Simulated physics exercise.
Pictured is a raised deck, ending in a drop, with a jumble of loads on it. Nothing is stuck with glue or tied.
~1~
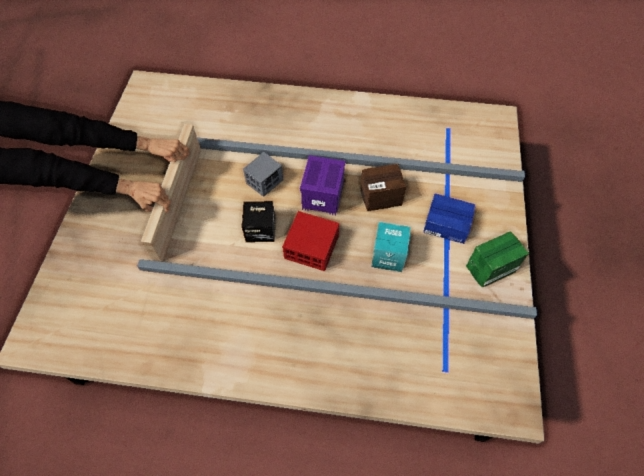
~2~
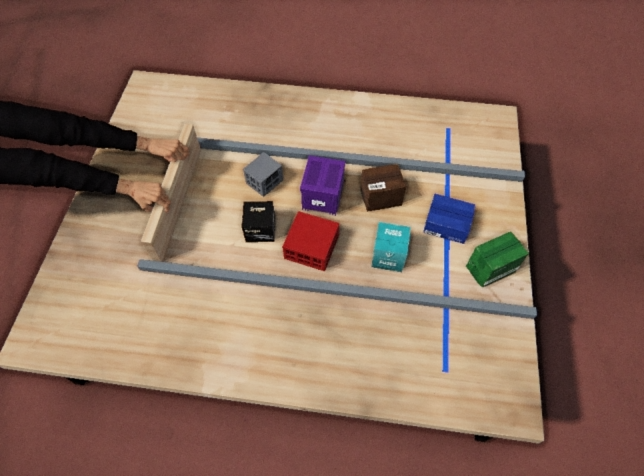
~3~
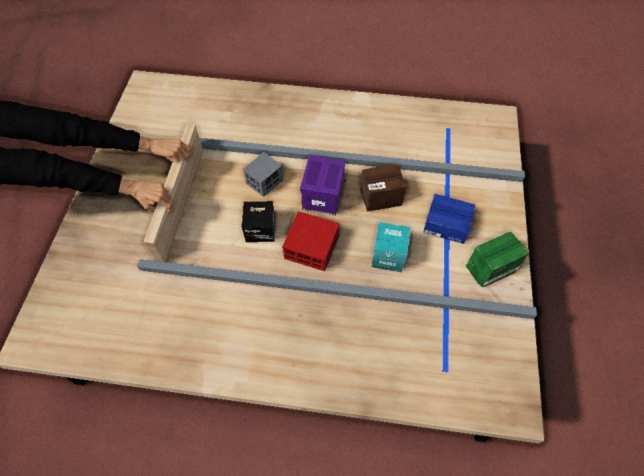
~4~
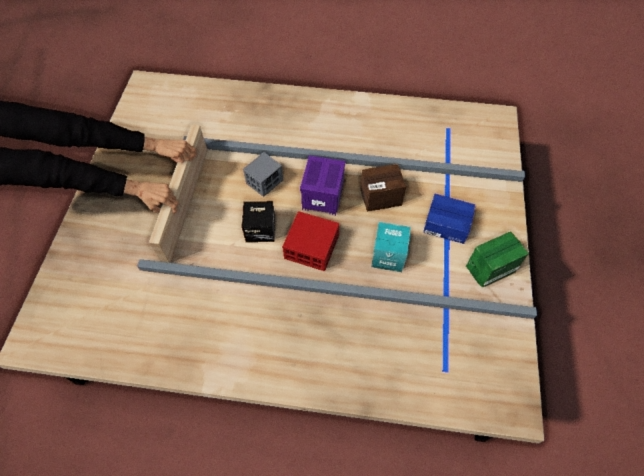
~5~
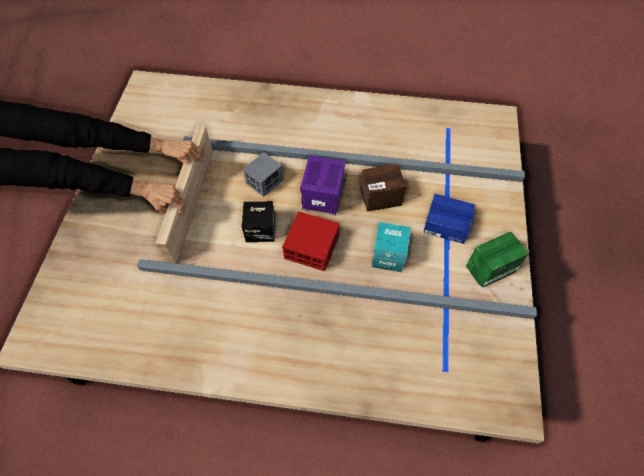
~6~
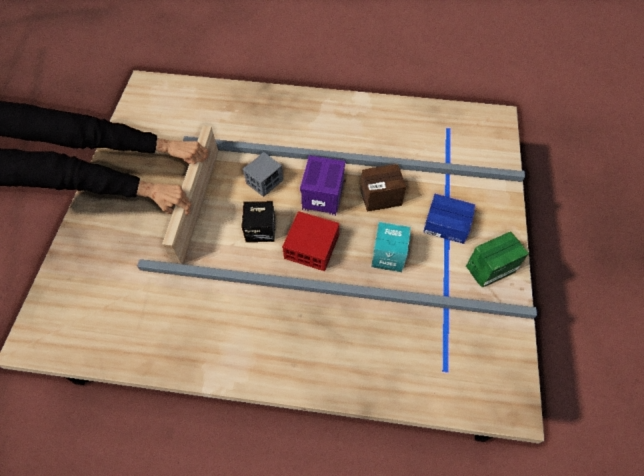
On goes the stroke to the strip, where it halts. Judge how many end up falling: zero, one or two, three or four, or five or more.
My judgement: Three or four.
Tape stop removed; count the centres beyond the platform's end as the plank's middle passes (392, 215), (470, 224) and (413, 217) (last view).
In order, that gives 0, then 4, then 2.
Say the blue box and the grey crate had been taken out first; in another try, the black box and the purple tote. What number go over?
That gives 2 in the first case, then 1 in the second.
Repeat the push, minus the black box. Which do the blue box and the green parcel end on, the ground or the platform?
Result - blue box: It comes off; green parcel: It comes off.
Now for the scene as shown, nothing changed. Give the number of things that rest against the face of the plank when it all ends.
At rest, 2 are in contact.
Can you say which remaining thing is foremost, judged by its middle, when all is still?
Nearest at the end: The brown parcel.
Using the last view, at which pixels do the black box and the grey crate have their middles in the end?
Same order as the question: First (465, 248), second (463, 189).
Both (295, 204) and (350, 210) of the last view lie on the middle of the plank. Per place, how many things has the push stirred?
At the first spot 5, then 7.
A little later, none off yet; green parcel at rest near (496, 260); blue box at rest near (449, 219); turquoise box at rest near (391, 247).
When it is over, the number that fall off is three or four; down, turquoise box, blue box and green parcel.
